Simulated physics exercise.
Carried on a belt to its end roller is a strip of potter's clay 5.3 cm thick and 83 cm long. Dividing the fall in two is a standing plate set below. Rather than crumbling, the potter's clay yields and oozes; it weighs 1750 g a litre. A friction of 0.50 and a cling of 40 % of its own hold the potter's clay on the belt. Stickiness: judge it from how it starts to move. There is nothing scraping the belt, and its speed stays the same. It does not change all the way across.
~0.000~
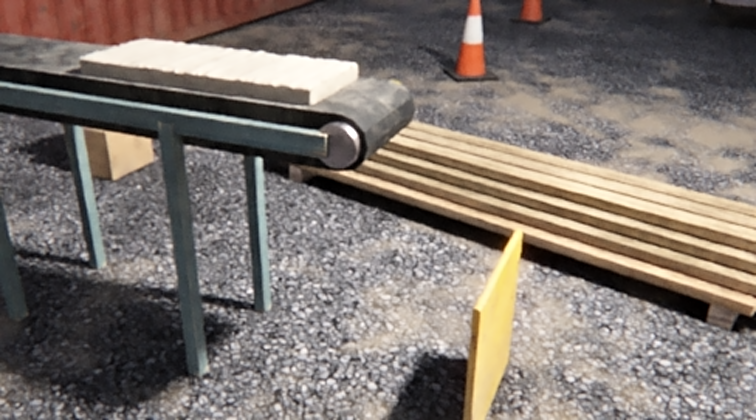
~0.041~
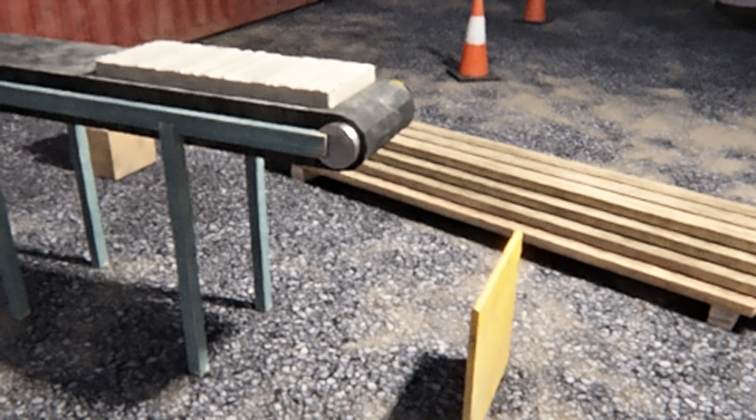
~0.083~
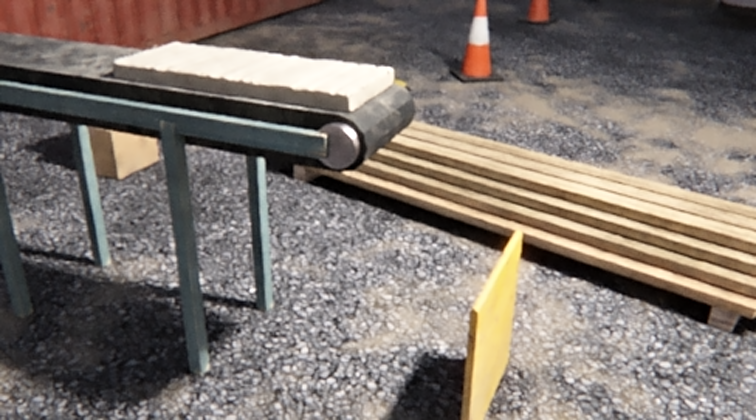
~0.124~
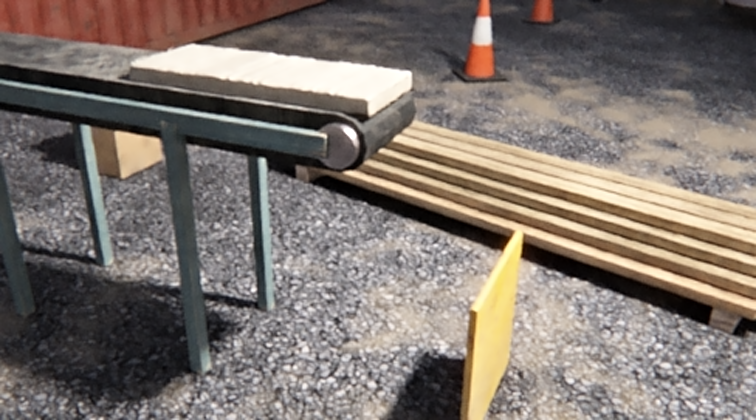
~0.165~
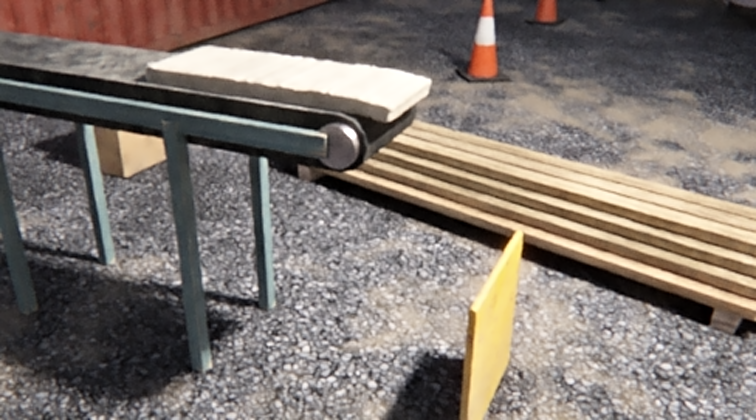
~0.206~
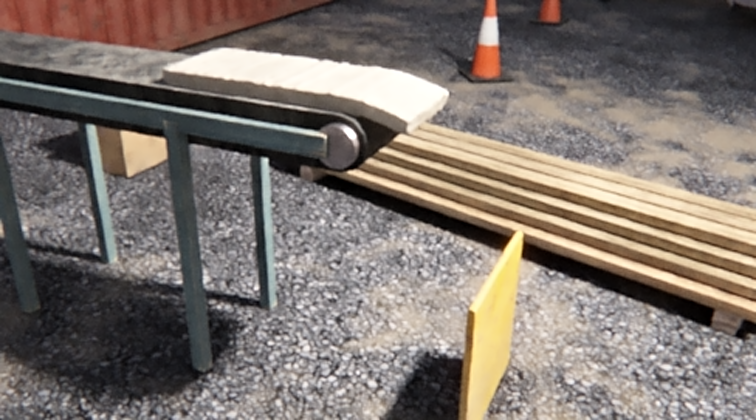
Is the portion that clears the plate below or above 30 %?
The share clearing the plate is upwards of 30 in a hundred.
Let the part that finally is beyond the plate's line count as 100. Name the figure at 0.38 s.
Share so far: Roughly 0 percent.
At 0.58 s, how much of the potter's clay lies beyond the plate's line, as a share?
About 18 percent.
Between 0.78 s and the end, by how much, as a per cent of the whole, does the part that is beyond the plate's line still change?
It changes by about 18 percent of the whole.
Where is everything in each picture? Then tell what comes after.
The first picture shows front end of the potter's clay at (311, 102).
The second picture shows front end of the potter's clay at (330, 105).
The third picture shows front end of the potter's clay at (350, 109), 2 % of it past the top of the roller, in one piece.
The fourth picture shows front end of the potter's clay at (370, 108), 10 % of it past the top of the roller, in one piece.
The fifth picture shows front end of the potter's clay at (390, 112), 17 % of it past the top of the roller, in one piece.
The sixth picture shows front end of the potter's clay at (409, 125), 24 % of it past the top of the roller, in one piece.
By 0.38 s, 0 % is beyond the plate's line.
By 0.58 s, 17 % is beyond the plate's line.
By 0.78 s, 25 % is beyond the plate's line.
By 0.99 s, 42 % is beyond the plate's line.
By 2.13 s, at the end, 42 % is beyond the plate's line.
